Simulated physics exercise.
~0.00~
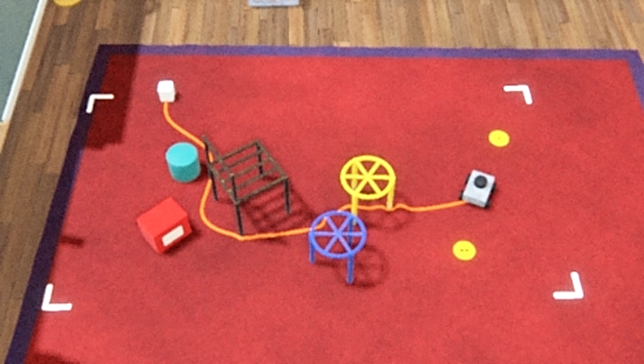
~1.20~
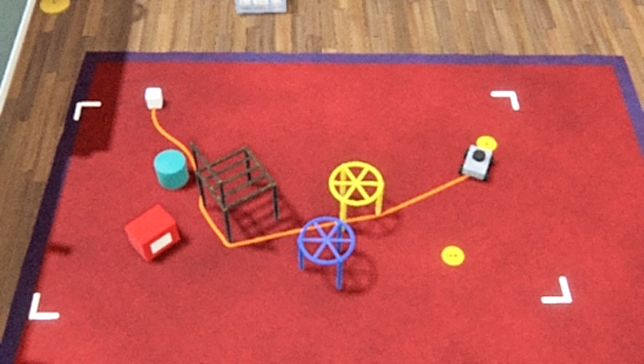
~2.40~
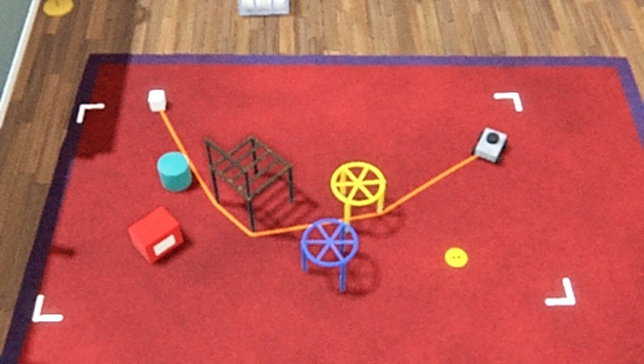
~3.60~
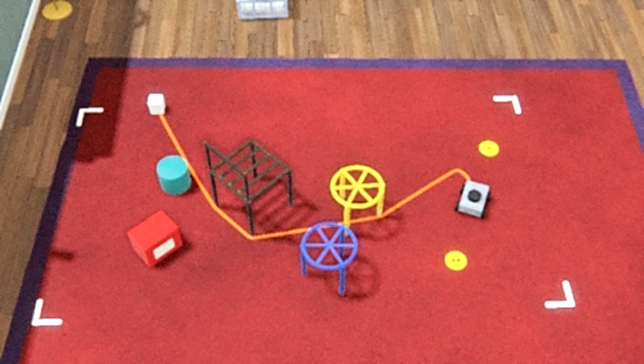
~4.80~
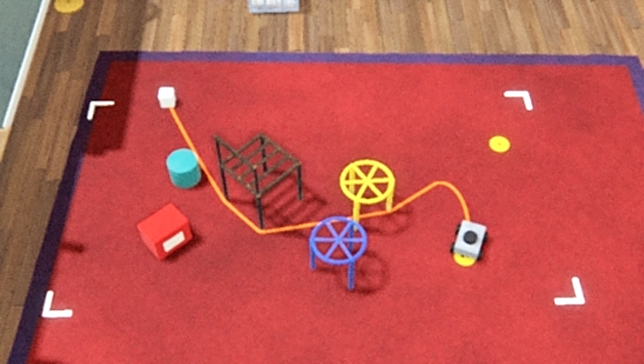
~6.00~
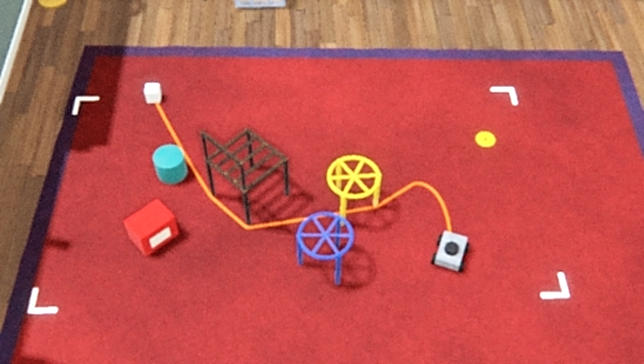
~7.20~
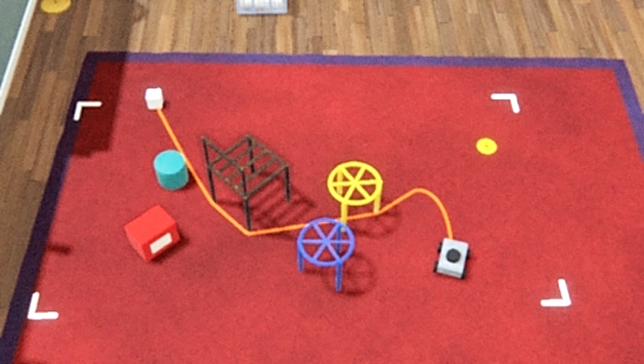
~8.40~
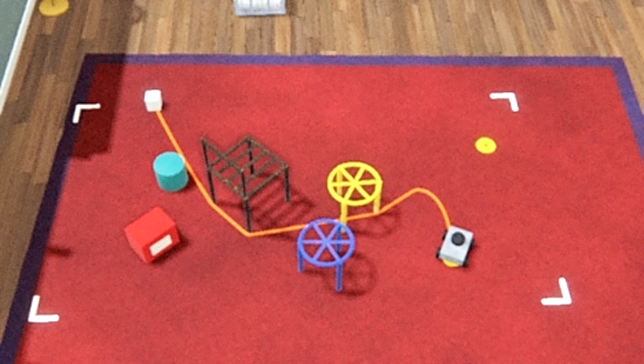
A red rug with a purple border and white corner marks lies on a wooden floor, seen from above by a slightly swaying camera. An orange cord winds from a small white block at upper left past a teal tub, red carton and black chair frame, then between blue and yellow stools to a grey cart at right. The cart moves up to the upper yellow dot, and the tightening cord shifts the chair slightly. The cart then heads down to the lower dot, its cord bowing loosely behind. It ends over that dot, with the chair still displaced.
